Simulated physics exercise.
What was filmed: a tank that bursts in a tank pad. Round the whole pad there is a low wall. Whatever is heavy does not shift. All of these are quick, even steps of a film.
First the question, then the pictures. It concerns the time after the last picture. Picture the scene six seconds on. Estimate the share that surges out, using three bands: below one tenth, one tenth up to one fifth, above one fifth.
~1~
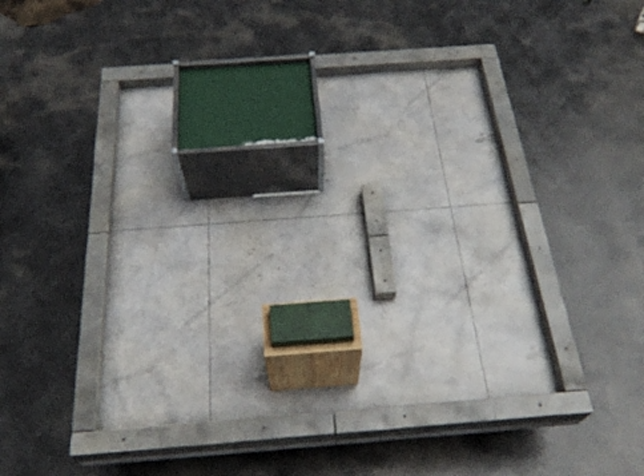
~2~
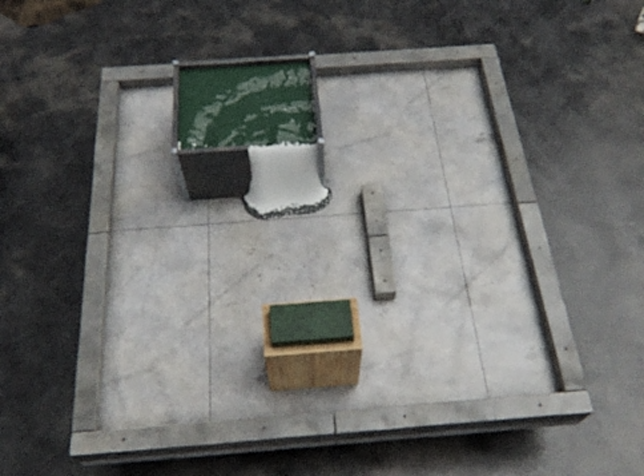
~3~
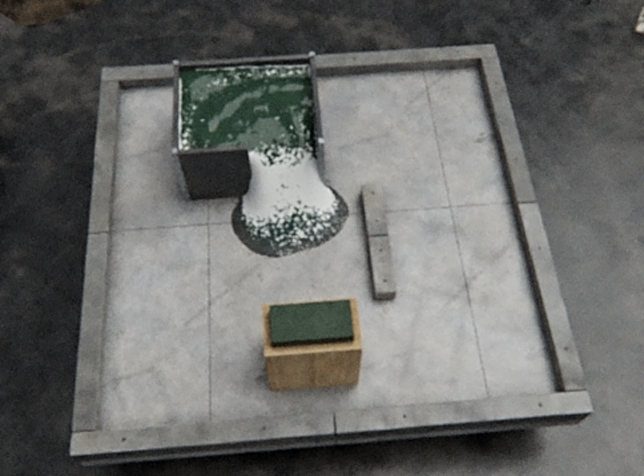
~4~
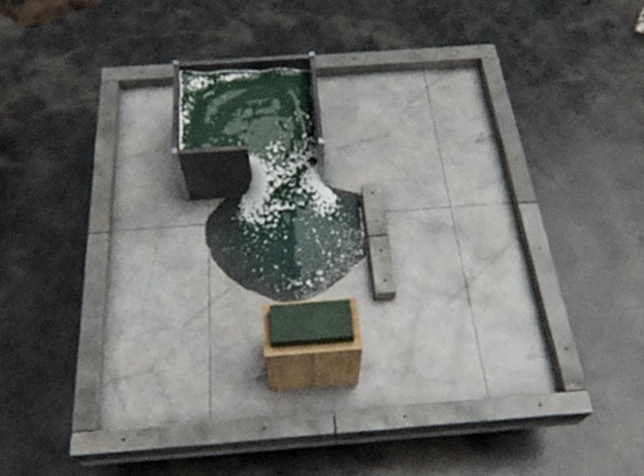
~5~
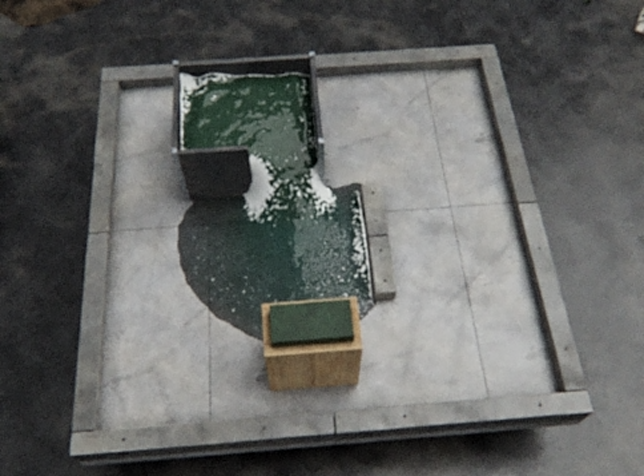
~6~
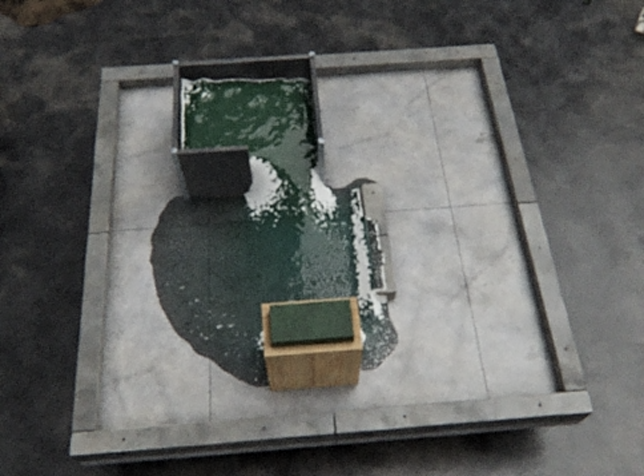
One tenth to one fifth.
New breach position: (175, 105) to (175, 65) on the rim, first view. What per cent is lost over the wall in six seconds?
Estimate: Some 38 in a hundred.
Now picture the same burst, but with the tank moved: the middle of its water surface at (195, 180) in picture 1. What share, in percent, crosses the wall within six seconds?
Share noted: About 20 %.
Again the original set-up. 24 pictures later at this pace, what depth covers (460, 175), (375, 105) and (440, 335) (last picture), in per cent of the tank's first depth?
Roughly 2 per cent, 2 per cent and 2 per cent.
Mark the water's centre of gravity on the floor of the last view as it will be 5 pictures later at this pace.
At about (278, 228).
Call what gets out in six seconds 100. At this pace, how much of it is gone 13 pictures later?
Close to 45 per cent.
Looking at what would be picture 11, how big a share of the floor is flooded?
It comes to roughly 40 in a hundred.
A moment on, water covers 35 % of the floor; the low wall has let 0 % over.
Next, water covers 35 % of the floor; the low wall has let 0 % over.
Then, water covers 45 % of the floor; the low wall has let 6 % over.
Later, water covers 65 % of the floor; the low wall has let 12 % over.
In the end, water covers 85 % of the floor; the low wall has let 12 % over.
